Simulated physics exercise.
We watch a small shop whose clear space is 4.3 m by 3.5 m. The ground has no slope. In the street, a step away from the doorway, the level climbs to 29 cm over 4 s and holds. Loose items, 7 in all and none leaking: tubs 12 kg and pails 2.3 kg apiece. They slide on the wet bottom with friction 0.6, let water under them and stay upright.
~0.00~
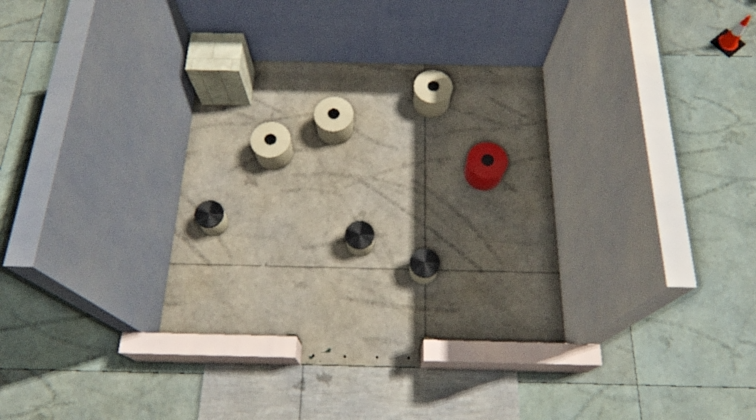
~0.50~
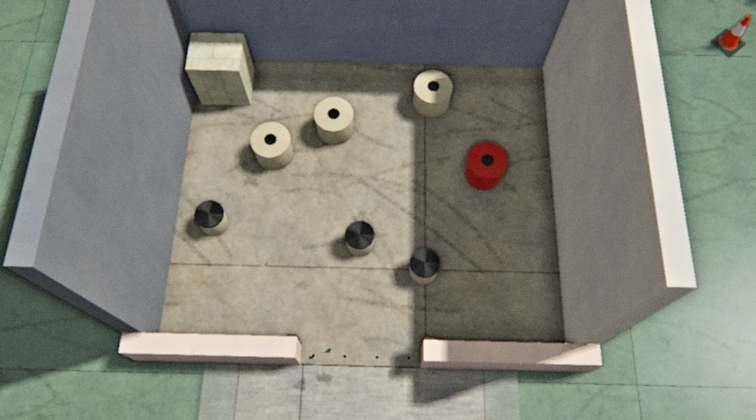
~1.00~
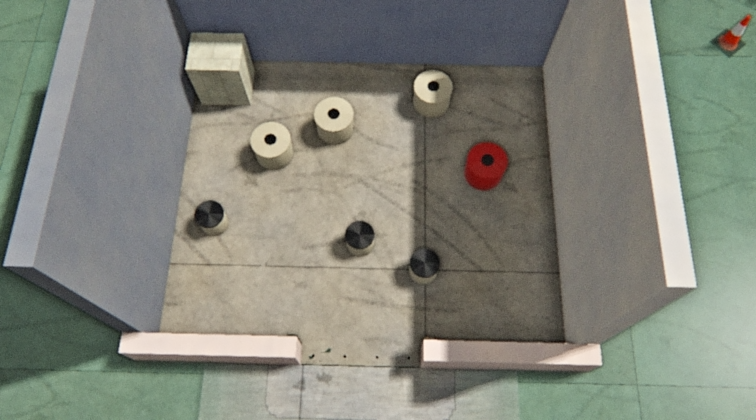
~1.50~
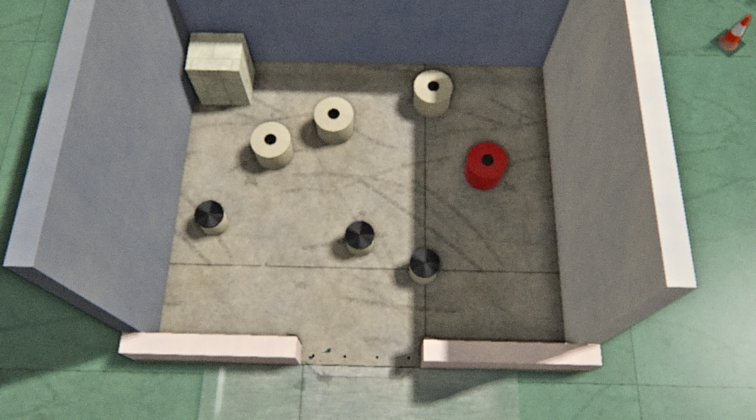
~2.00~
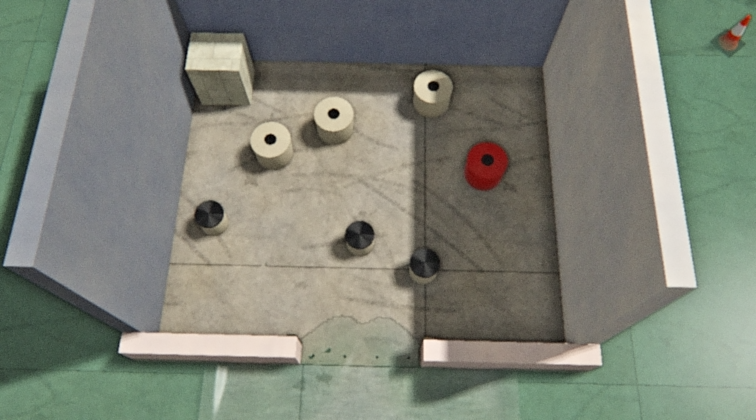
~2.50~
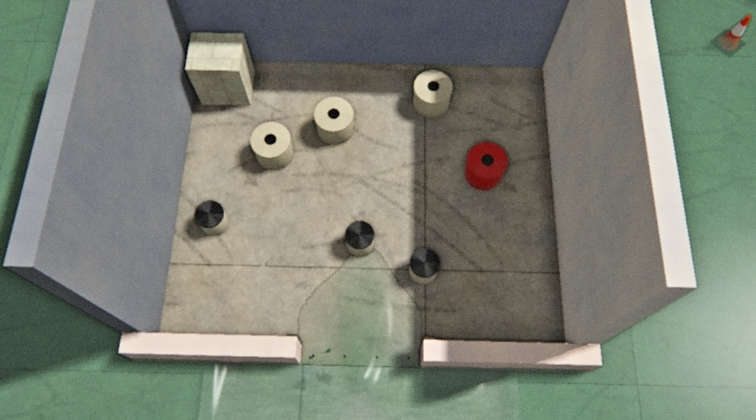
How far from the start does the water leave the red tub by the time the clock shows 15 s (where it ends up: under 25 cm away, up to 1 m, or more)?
The red tub slides a little.
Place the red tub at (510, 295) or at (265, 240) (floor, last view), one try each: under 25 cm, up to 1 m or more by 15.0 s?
In that order: It gets carried off; it is nudged along.
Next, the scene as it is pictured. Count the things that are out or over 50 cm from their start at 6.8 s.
I count 4.
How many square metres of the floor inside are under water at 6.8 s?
Roughly 14 m2.
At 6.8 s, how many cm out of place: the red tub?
About 40 cm.
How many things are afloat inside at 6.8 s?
At that moment 7.
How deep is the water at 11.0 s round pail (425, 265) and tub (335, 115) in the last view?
Roughly 10 and 22 cm.
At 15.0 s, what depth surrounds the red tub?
Roughly 14 cm.
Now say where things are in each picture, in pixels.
The first picture shows the red tub at (488, 160), on the bottom; water covers 0.0 m2; 0 of 7 have shifted.
The second picture shows the red tub at (488, 160), on the bottom; 0.0 m2 under water; 0 of 7 have shifted.
The third picture shows the red tub at (488, 160), on the bottom; water covers 0.0 m2; 0 of 7 have shifted.
The fourth picture shows the red tub at (488, 160), on the bottom; 0.0 m2 under water; 0 of 7 have shifted.
The fifth picture shows the red tub at (488, 160) rests on the ground; water covers 0.3 m2; 0 of 7 have shifted.
The sixth picture shows the red tub at (488, 160), on the bottom; water covers 1.0 m2; 0 of 7 have shifted.
After 3.5 s the red tub is near (488, 160), 0.0 m from its start, aground; 0 afloat.
After 6.8 s the red tub is near (510, 138), 0.4 m from its start, afloat; 7 afloat.
After 11.0 s the red tub is near (521, 151), 0.4 m from its start, afloat; 7 afloat.
After 15.0 s the red tub is near (438, 199), 0.8 m from its start, afloat; 7 afloat.
